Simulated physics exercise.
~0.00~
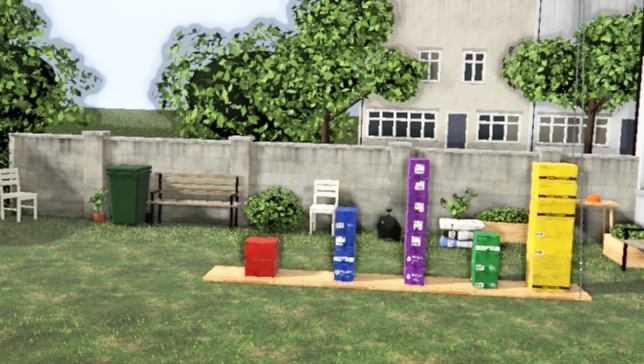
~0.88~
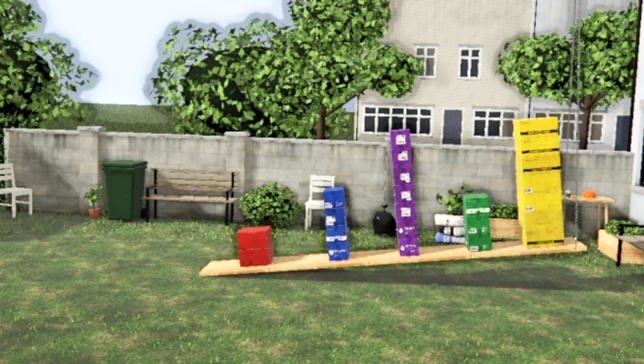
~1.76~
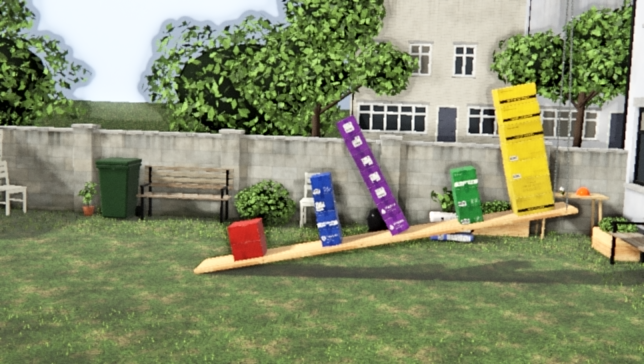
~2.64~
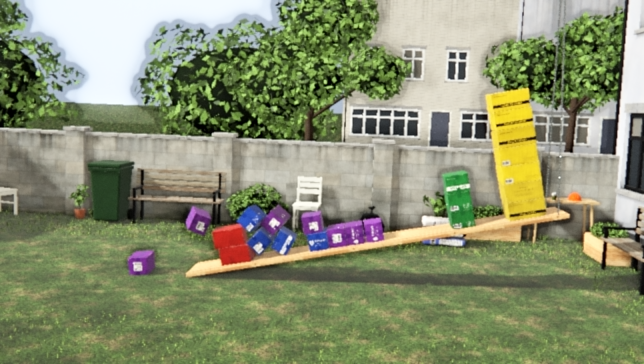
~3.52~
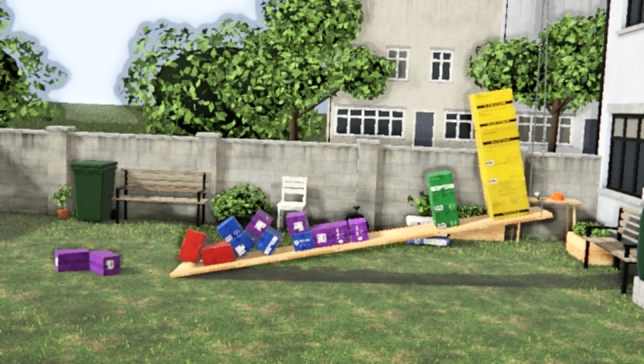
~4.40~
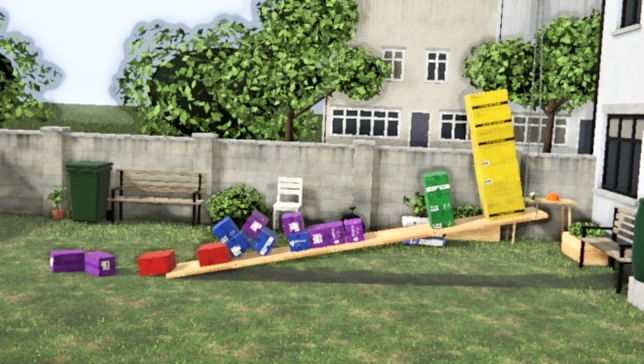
A long board on the grass holding five coloured stacks of boxes rose at its right end until the purple and blue stacks toppled left, and the red boxes tumbled off the low end, while the green and yellow stacks stayed standing, leaning slightly.
